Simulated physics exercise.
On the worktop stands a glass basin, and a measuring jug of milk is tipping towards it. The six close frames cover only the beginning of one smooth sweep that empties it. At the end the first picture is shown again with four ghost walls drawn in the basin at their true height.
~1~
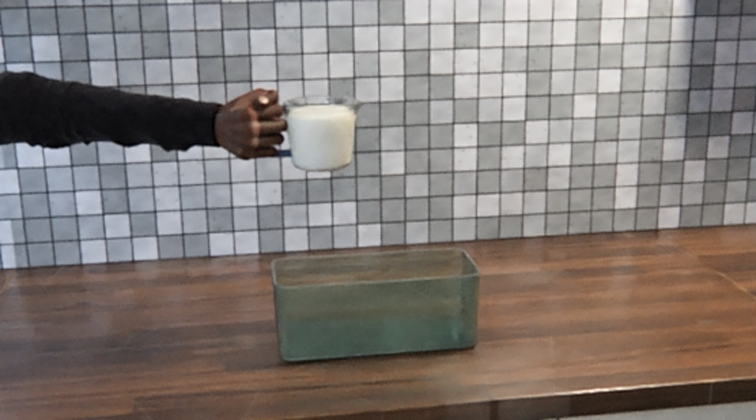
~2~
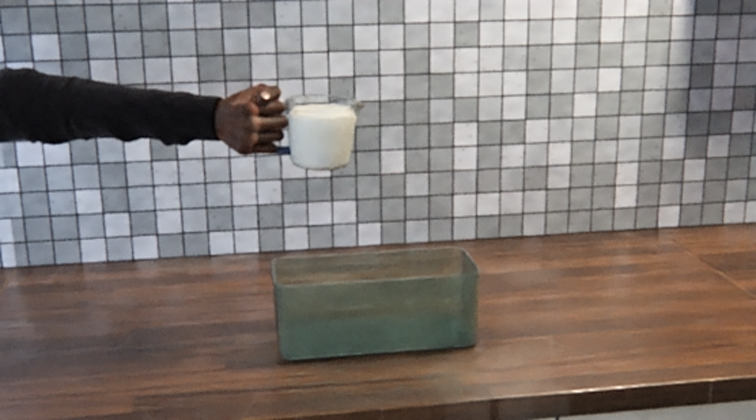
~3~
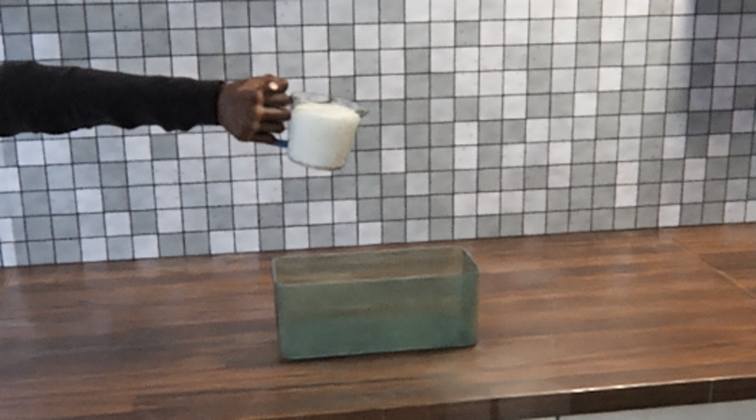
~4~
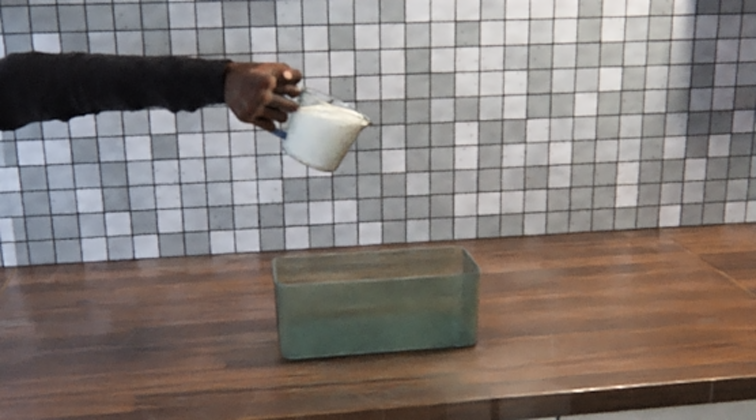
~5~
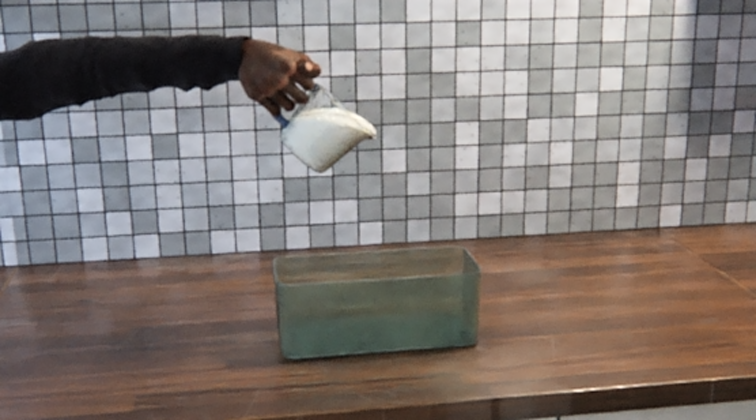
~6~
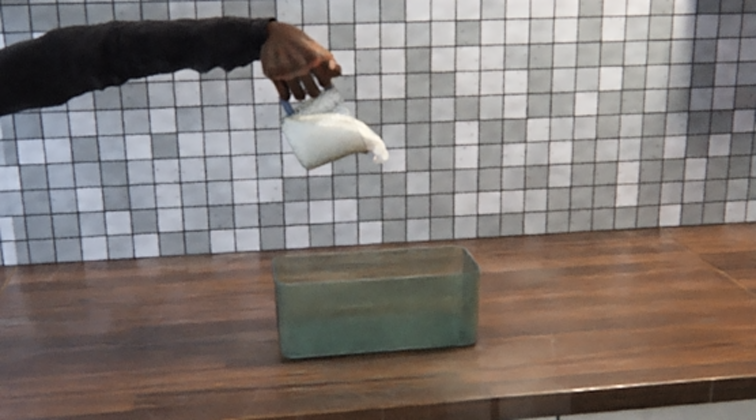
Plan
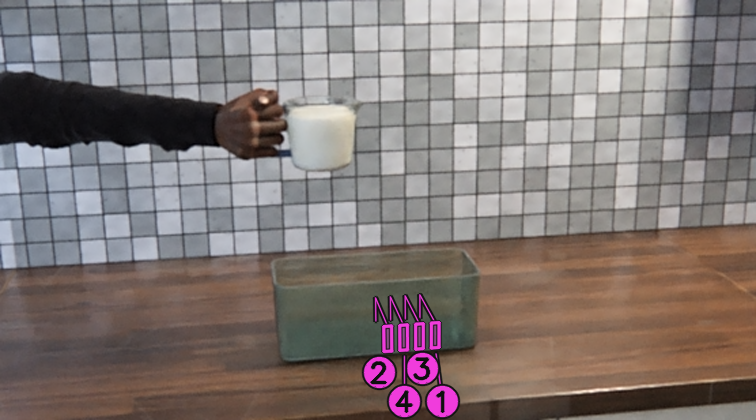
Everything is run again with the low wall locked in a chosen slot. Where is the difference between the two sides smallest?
Choose 4.
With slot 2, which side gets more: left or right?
The right one.
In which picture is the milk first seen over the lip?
In picture 5.
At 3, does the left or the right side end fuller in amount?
More ends on the left.
On the marked copy, 1 at (435, 353); 2 at (388, 357); 3 at (420, 354); 4 at (404, 355).
For slot 1, about 81 % ends left of the wall and 12 % right of it; 7 % is lost outside.
For slot 2, about 20 % ends left of the wall and 73 % right of it; 7 % is lost outside.
For slot 3, about 69 % ends left of the wall and 24 % right of it; 7 % is lost outside.
For slot 4, about 51 % ends left of the wall and 42 % right of it; 7 % is lost outside.
